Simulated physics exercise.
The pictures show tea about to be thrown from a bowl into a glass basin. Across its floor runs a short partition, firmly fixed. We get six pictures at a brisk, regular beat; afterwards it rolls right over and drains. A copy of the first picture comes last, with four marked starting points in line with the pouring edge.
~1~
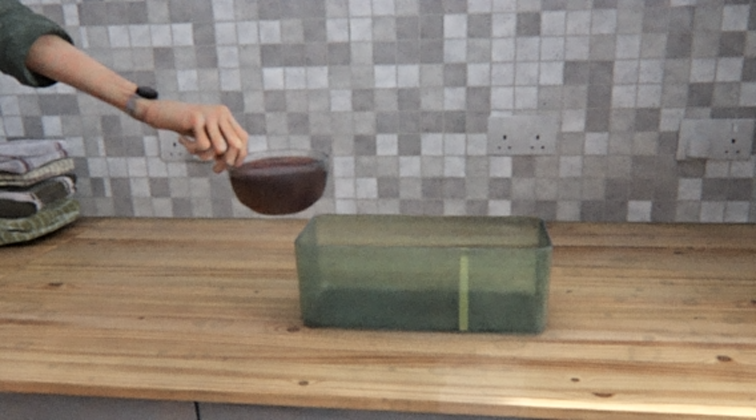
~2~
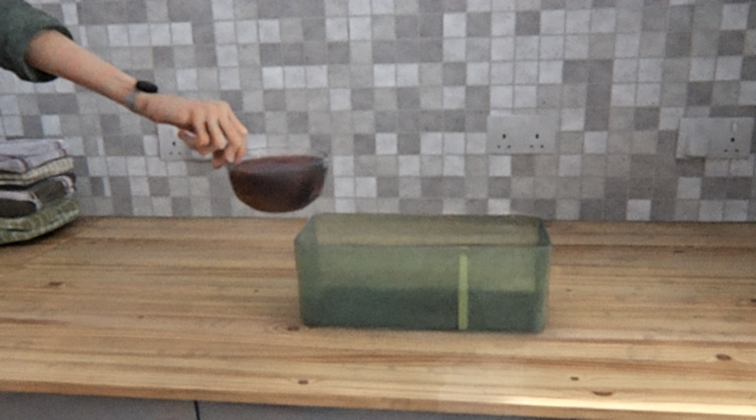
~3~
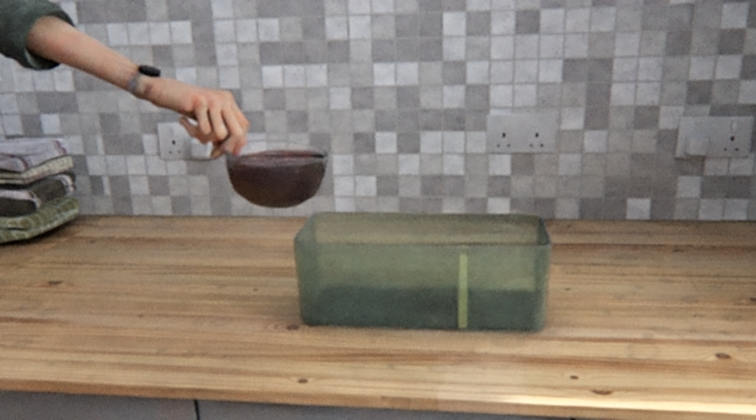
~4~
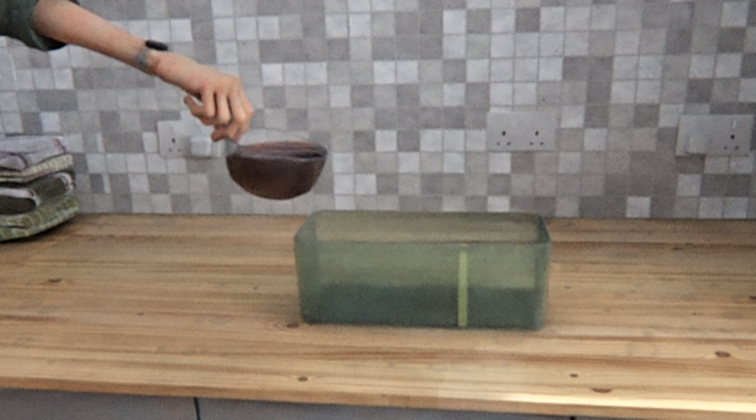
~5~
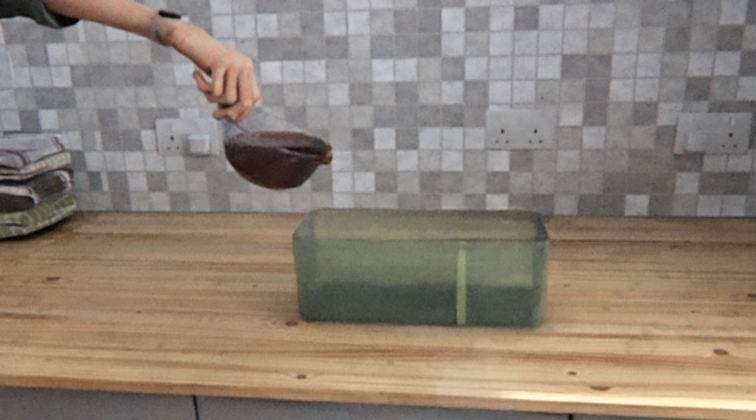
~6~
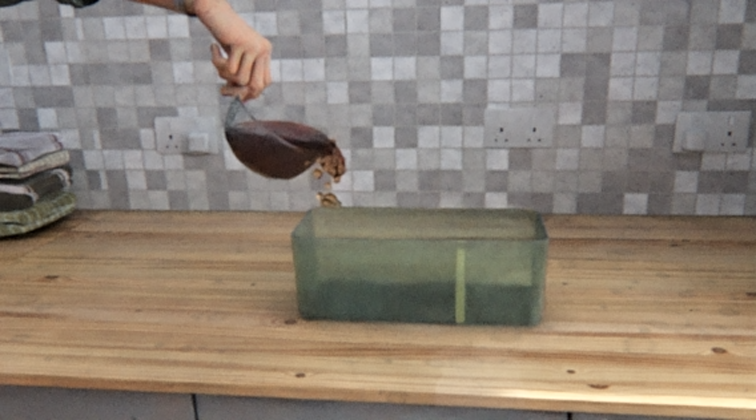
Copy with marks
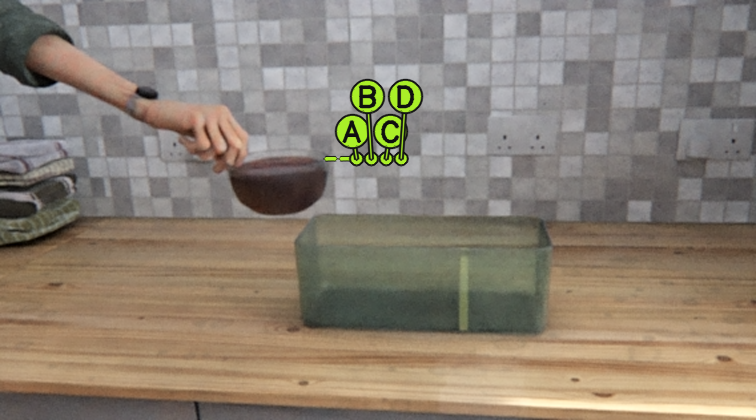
The video shows a hand holding a bowl of dark brown contents above a greenish transparent basin on a wooden counter, then gradually tilting it to the right until brown material passes over the lip and drops toward the basin.
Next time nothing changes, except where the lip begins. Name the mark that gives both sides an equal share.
C.
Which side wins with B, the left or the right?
The left side.
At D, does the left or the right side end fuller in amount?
The right one.
On the marked copy, A at (356, 158); B at (371, 158); C at (386, 158); D at (401, 158).
Choosing A, about 94 % ends left of the wall and 2 % right of it; 4 % is lost outside.
Choosing B, about 81 % ends left of the wall and 18 % right of it.
Choosing C, about 46 % ends left of the wall and 53 % right of it.
Choosing D, about 22 % ends left of the wall and 77 % right of it.
